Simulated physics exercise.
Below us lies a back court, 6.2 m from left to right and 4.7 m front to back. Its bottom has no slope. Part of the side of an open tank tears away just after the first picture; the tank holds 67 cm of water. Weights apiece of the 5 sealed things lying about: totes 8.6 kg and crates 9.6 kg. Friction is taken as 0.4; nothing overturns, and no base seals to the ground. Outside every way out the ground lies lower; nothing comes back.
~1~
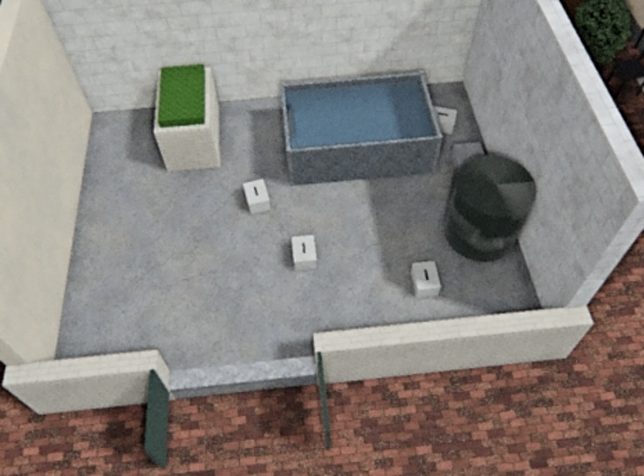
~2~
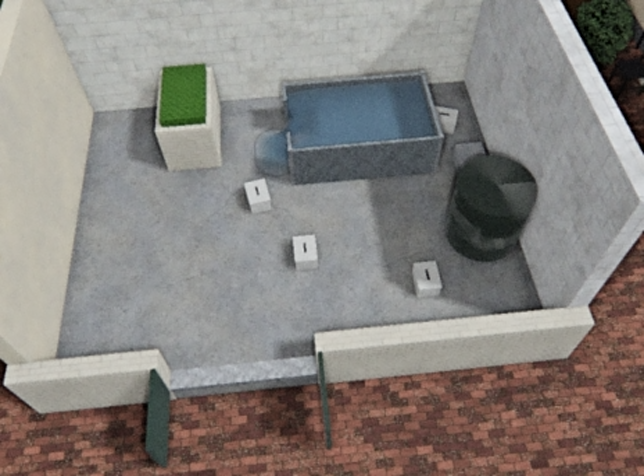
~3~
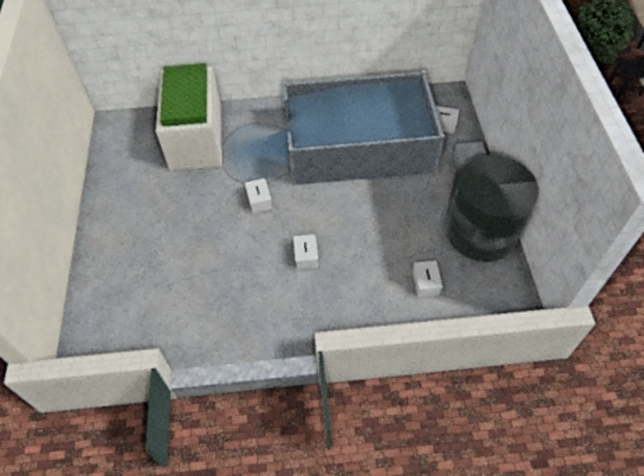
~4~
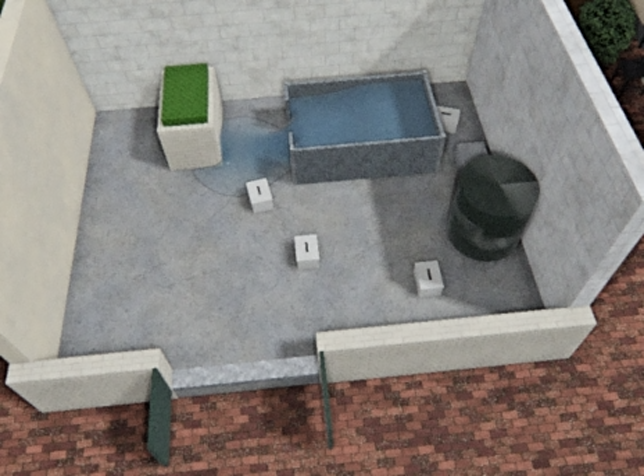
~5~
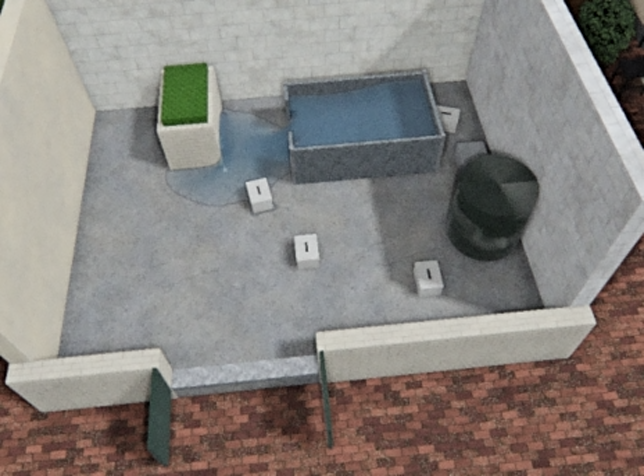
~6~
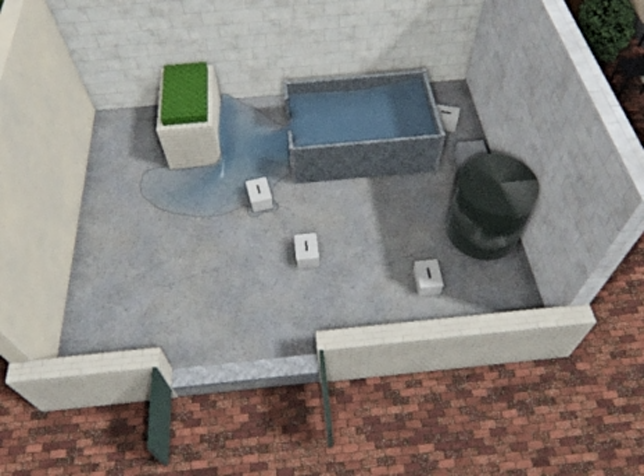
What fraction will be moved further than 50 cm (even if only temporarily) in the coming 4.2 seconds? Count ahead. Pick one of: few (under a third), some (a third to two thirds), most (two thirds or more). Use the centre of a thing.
Few.
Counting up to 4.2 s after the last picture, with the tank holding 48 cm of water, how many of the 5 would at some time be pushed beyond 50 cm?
In that case 0 of them.
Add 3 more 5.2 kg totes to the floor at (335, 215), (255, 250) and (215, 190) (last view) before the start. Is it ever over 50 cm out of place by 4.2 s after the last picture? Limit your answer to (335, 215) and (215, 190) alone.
First falls shy, then exceeds it.
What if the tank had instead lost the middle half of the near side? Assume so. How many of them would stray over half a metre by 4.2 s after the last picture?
The answer would then be 2.
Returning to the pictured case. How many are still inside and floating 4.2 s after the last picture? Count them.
At that moment it comes to 0.
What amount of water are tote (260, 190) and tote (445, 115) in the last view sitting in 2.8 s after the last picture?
2 and 1 cm.
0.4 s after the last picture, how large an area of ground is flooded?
7.5 m2.
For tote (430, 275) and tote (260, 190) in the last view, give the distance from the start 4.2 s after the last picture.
First: 0 cm. Second: 10 cm.
Then, 0.4 s after the last picture 0 of 5 are over 50 cm from their spots; 0 afloat.
Then, 1.5 s after the last picture 0 of 5 are over 50 cm from their spots; 0 afloat.
Then, 2.8 s after the last picture 0 of 5 are over 50 cm from their spots; 0 afloat.
Then, 4.2 s after the last picture 0 of 5 are over 50 cm from their spots, and 0 have been at some point; 0 afloat.
